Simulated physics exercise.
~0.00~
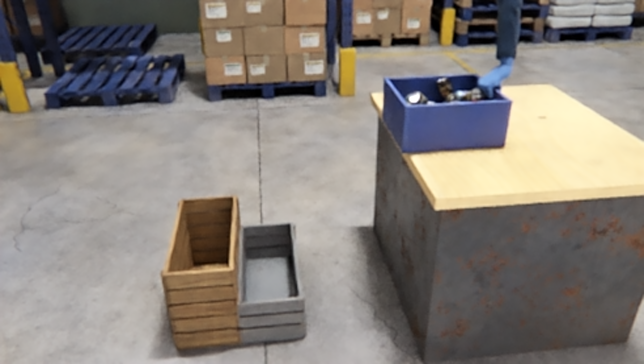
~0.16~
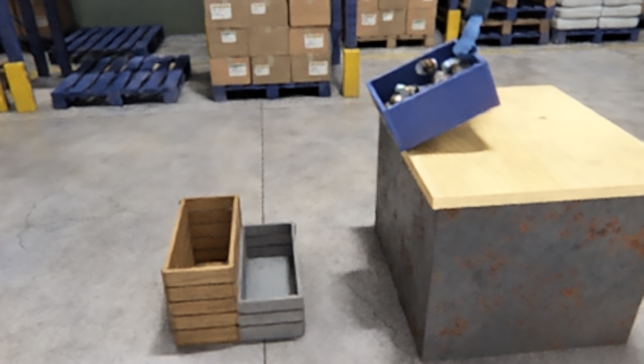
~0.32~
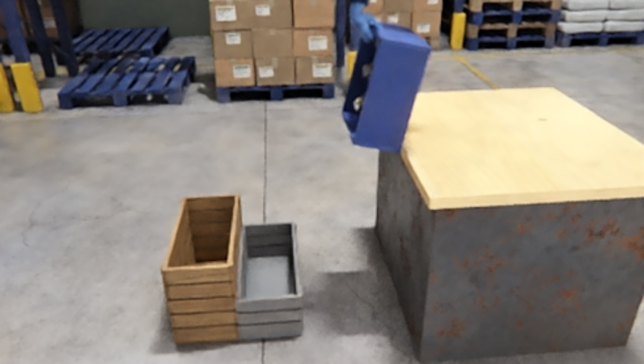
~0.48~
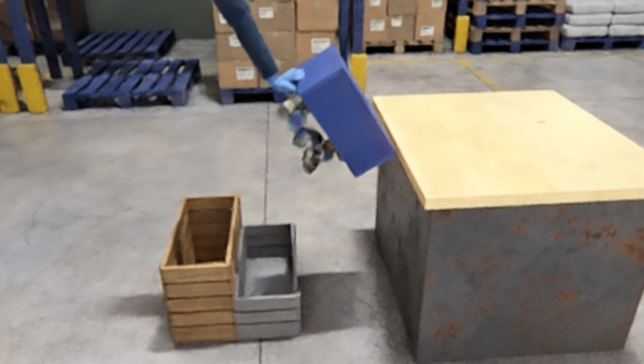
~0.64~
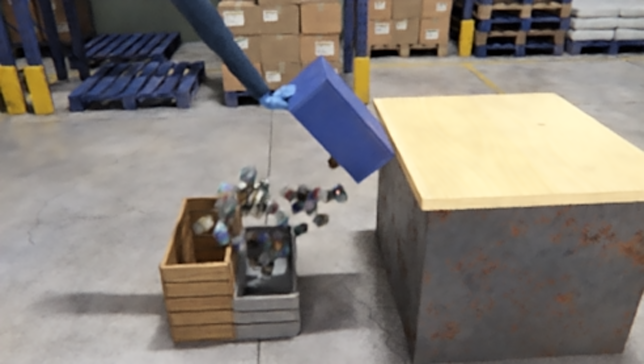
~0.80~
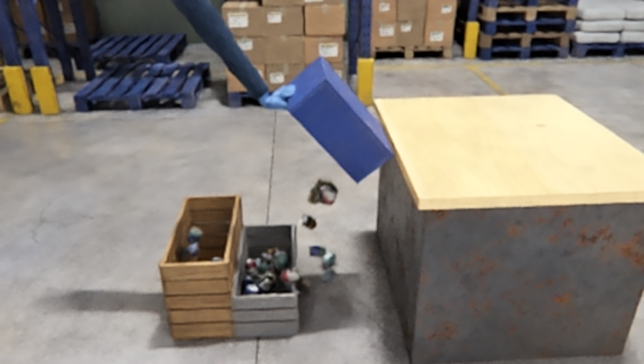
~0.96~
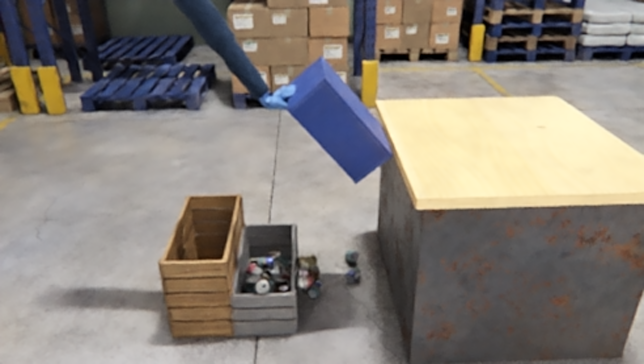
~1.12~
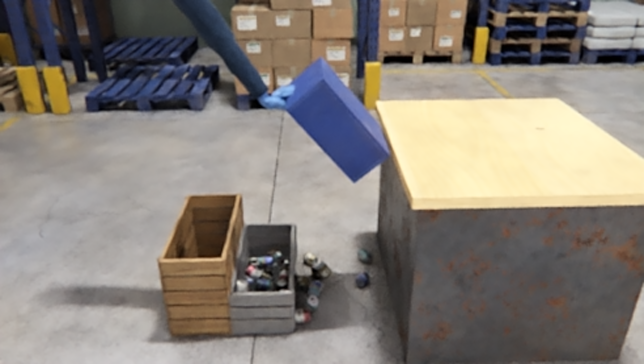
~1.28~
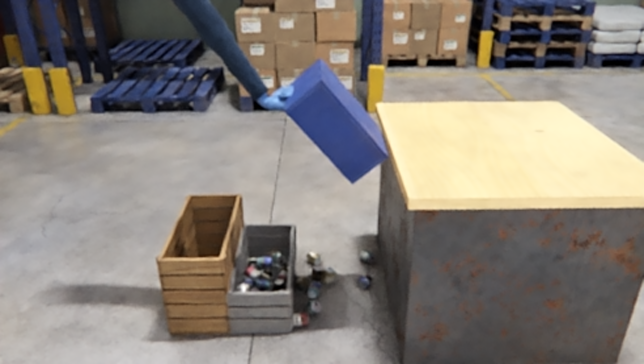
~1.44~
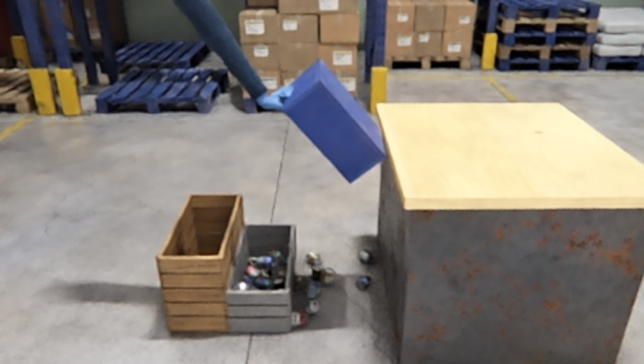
A gloved hand tipped a blue tote leftward off the edge of a bench, pouring a jumble of small cans toward a grey tote and a wooden tub. Many landed in the grey one, some dropped into the wooden one, and several ended up on the floor beside the bench.
